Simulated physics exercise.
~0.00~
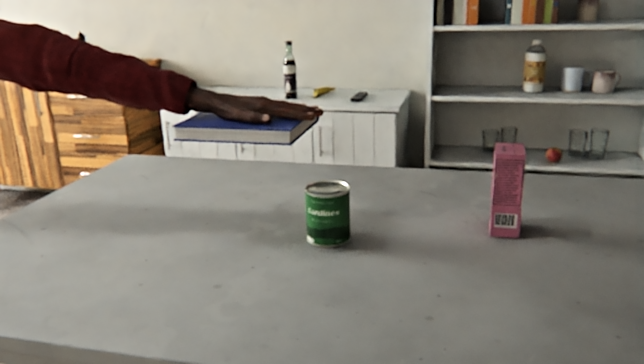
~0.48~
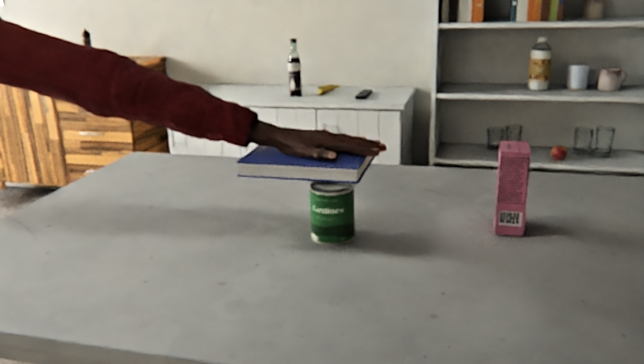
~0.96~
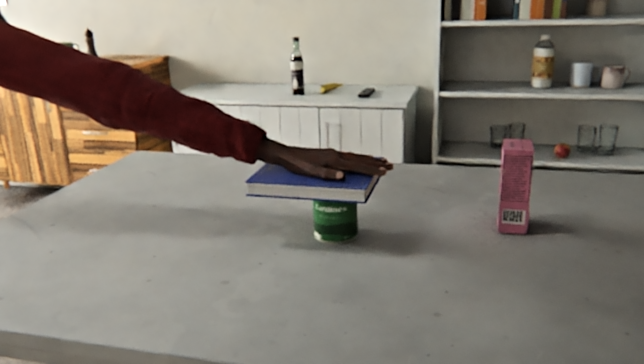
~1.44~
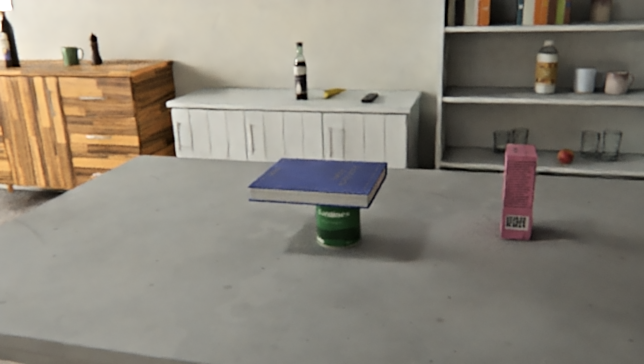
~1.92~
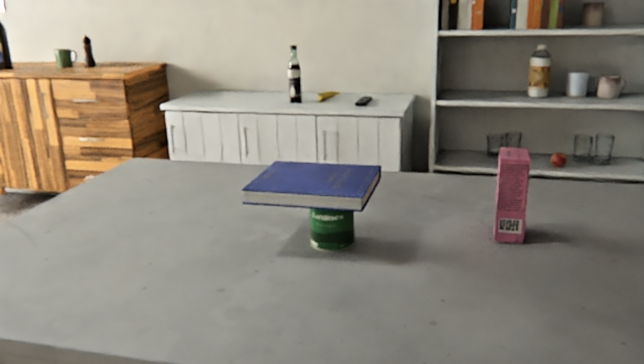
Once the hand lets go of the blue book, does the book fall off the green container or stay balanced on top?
The blue book stays balanced on top of the green container after the hand is gone.
